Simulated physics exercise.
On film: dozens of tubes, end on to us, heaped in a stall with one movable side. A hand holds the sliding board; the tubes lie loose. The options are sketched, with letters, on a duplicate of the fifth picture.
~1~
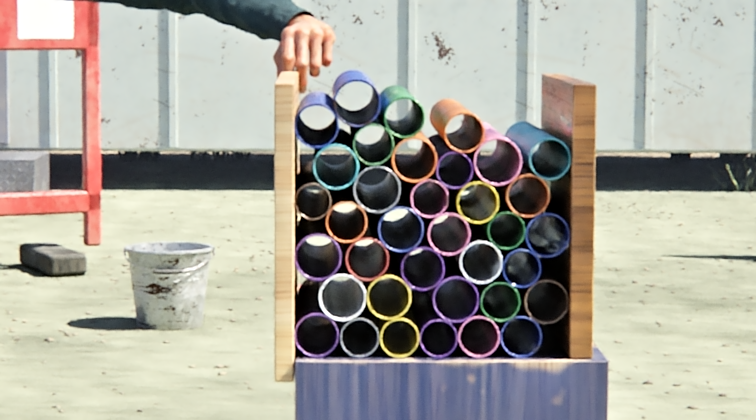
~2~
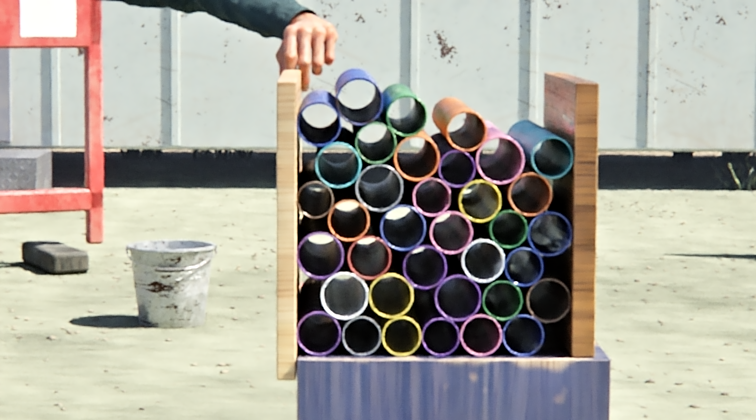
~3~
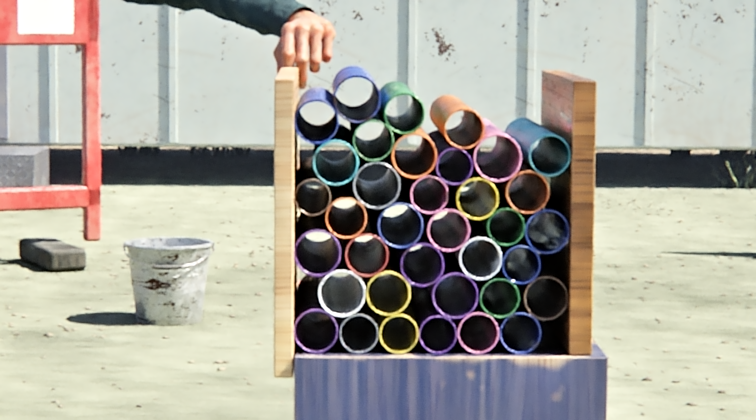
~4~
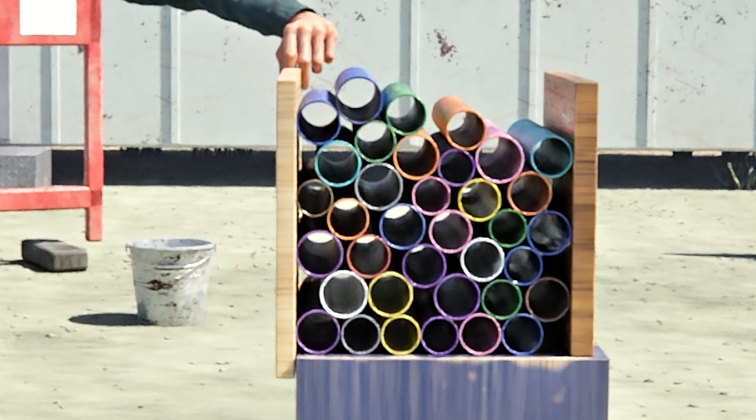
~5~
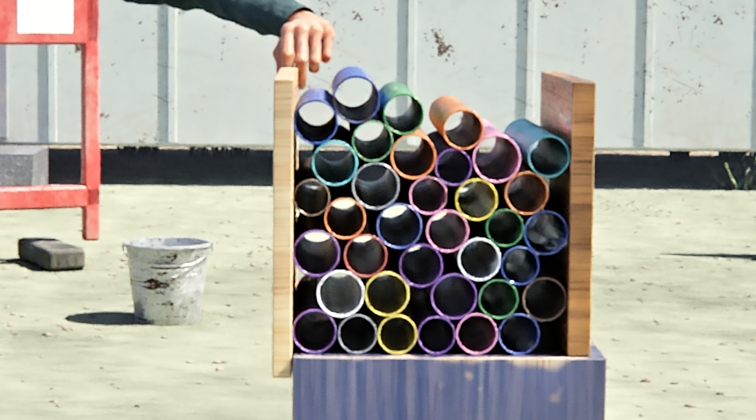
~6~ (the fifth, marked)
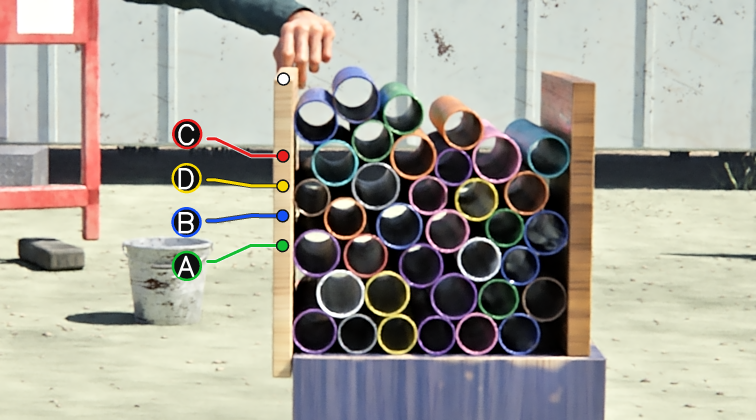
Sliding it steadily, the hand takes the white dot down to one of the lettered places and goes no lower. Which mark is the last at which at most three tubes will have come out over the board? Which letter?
B is the limit.
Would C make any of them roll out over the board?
No, at C.
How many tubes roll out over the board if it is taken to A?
At A the number is six.
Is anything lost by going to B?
Yes, at B.
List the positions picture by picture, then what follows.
In the first frame, a green tube (507, 231); an orange tube (528, 196); a pink tube (498, 162).
In the second frame, a pink tube (500, 160); a blue tube (359, 102).
In the third frame, side board (287, 209); a purple tube (316, 331).
In the fourth frame, a blue tube (522, 334); a brown tube (547, 300).
In the fifth frame, a white tube (479, 259); a green tube (505, 228); an orange tube (527, 193).
On the marked copy, A at (282, 245); B at (282, 216); C at (283, 156); D at (283, 186); the white dot at (283, 79).
Following B. Soon after the start, top of the board (293, 143).
Later, top of the board (293, 214).
In the end, top of the board (293, 215), two out over the board.
As for the rest, A more than three out over the board; C none out over the board; D two out over the board.
